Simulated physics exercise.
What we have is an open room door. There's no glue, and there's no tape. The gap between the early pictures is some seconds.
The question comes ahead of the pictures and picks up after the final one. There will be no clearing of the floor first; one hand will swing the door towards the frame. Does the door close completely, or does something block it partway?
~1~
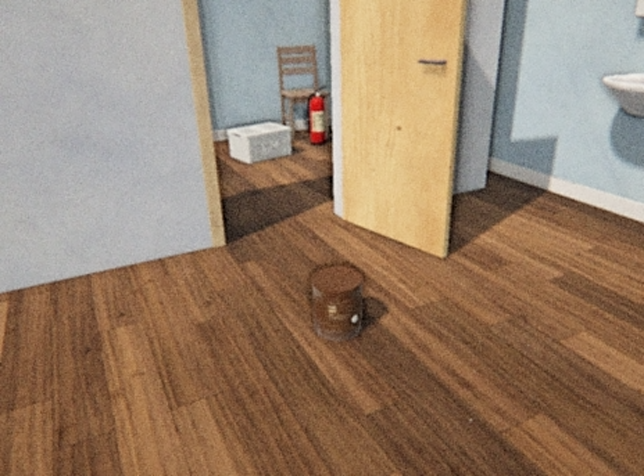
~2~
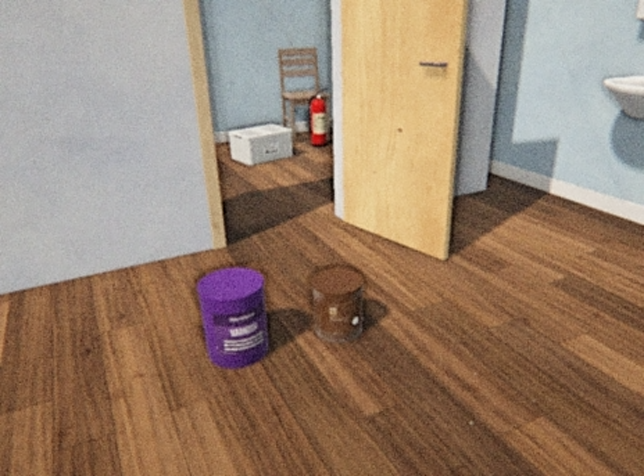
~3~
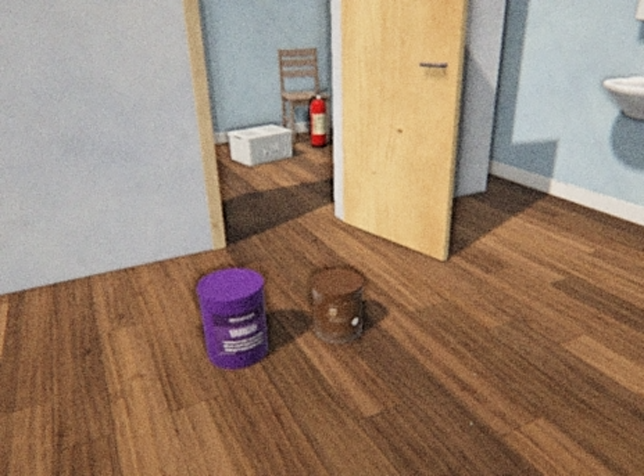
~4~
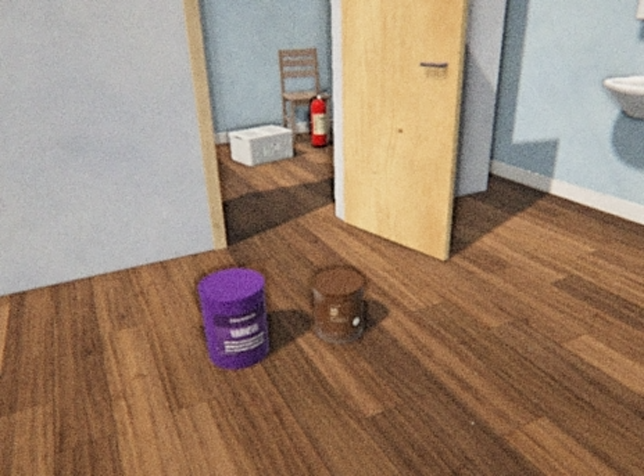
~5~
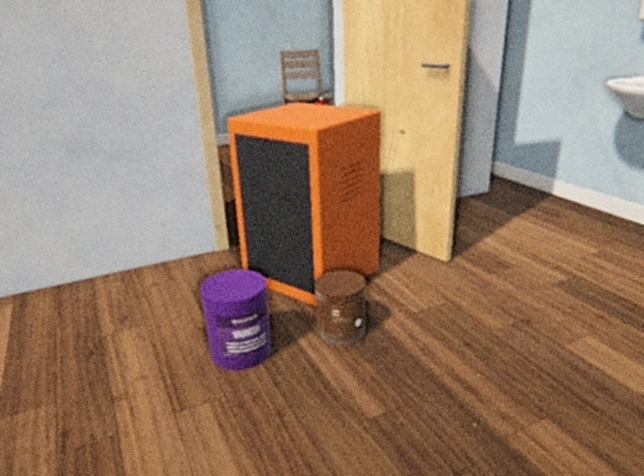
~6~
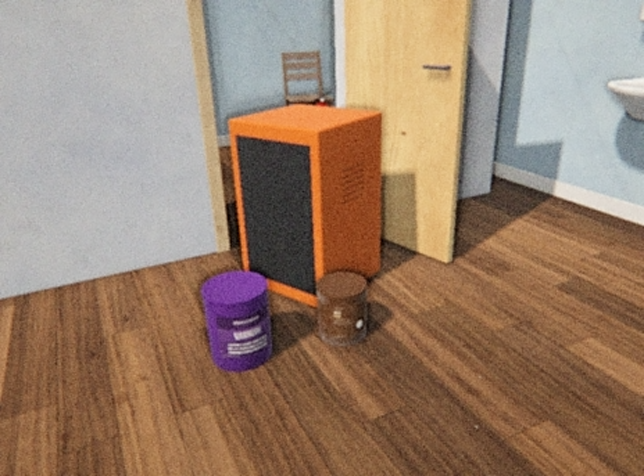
Sure enough, the door halts early here.
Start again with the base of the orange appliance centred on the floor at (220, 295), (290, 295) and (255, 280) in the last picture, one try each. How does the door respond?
First try: It swings home; second try: It gets caught partway; third try: It gets caught partway.
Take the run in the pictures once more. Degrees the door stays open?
Close to 75 degrees, I'd say.
Then, 0.40 s past the last view, door at 94°.
Then, 0.50 s past the last view, door at 88°.
Then, 0.70 s past the last view, door at 77°.
Finally, door at 76°; all 3 still in place. Final places as the last picture's camera would see them, orange appliance near (308, 201).
